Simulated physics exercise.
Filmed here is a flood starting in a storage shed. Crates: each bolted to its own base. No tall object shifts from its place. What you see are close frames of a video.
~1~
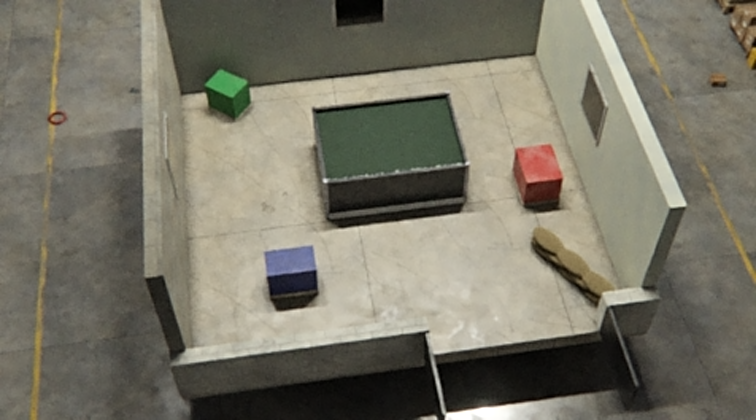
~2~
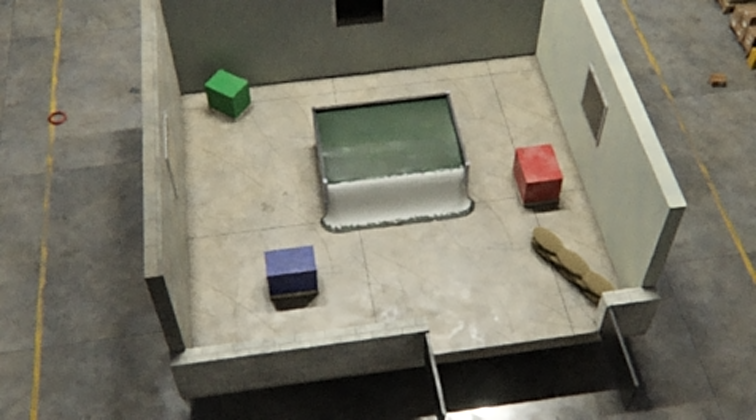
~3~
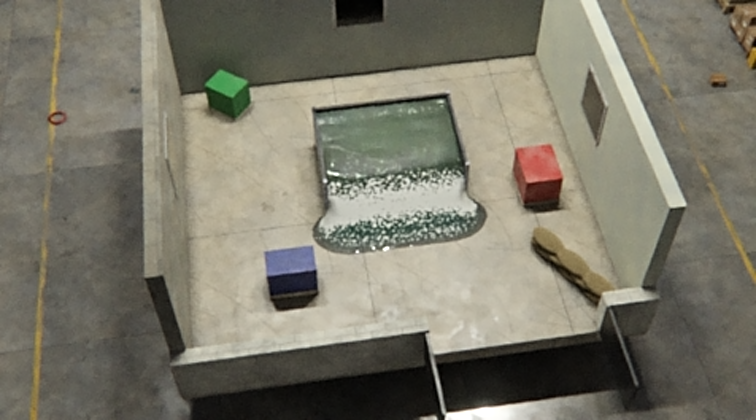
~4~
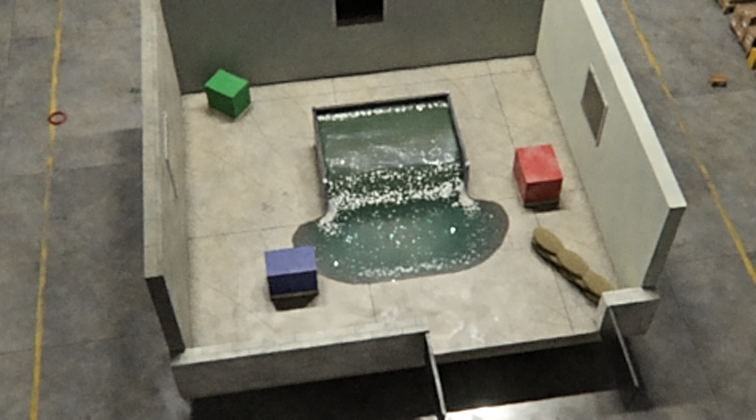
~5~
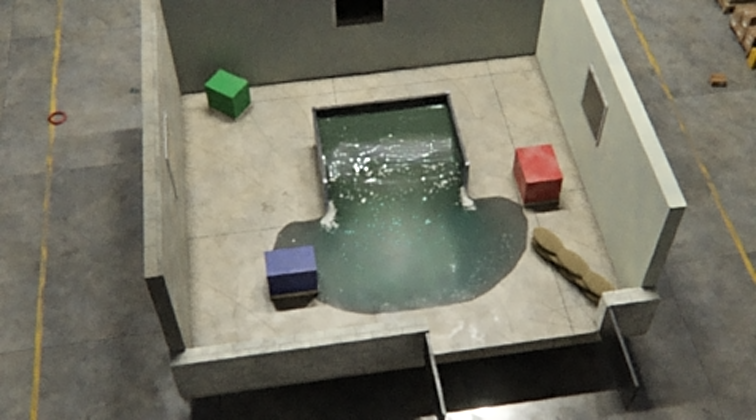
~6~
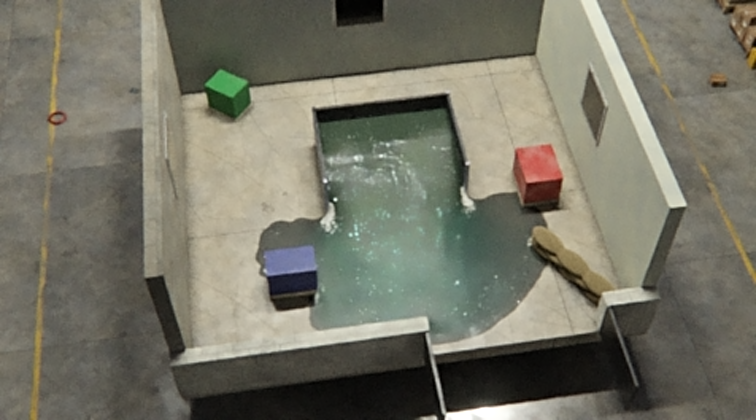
Green water pouring from the front of a tank and spreading across a walled room's floor, around a blue block and toward sandbags.
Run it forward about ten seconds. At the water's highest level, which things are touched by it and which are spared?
Going through them: The red crate is spared; the blue crate is touched; the green crate is touched.
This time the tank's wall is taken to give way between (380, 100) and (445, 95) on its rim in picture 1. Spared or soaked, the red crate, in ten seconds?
Result - red crate: Flooded.
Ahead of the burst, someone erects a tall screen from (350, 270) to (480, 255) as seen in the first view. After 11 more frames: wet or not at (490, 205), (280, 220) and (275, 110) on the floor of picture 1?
As listed: Covered, awash, clear.
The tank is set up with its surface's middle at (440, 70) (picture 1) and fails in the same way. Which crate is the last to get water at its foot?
Answer: The green one.
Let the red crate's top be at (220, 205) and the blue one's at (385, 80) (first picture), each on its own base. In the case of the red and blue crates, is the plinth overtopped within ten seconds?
Red: Reached; blue: Untouched.
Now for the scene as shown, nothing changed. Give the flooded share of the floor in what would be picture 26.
50 %, roughly.
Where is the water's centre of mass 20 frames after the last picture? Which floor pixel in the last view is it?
Close to pixel (352, 264).
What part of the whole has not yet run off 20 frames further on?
The share not yet gone is roughly 64 percent.
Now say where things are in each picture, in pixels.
Still water in the tank at (389, 139), in the first frame.
Water pours out at (396, 194) and has run to (470, 202), in the second frame.
The front is at (481, 218), out from the gap at (396, 197), in the third frame.
Water pours out at (396, 198) and has run to (498, 239), in the fourth frame.
The front is at (515, 258), out from the gap at (396, 199), in the fifth frame.
The front is at a hidden place, out from the gap at (396, 199), in the sixth frame.
A moment on, water covers 35 % of the floor; the red crate water round its plinth, the blue crate water round its plinth, the green crate not reached.
Next, water covers 45 % of the floor; the red crate water round its plinth, the blue crate water round its plinth, the green crate not reached.
Then, water covers 50 % of the floor; the red crate water round its plinth, the blue crate water round its plinth, the green crate not reached.
Later, water covers 75 % of the floor; the red crate water round its plinth, the blue crate water round its plinth, the green crate water round its plinth.
In the end, water covers 95 % of the floor; the red crate stayed above the water, the blue crate was topped, the green crate was topped.
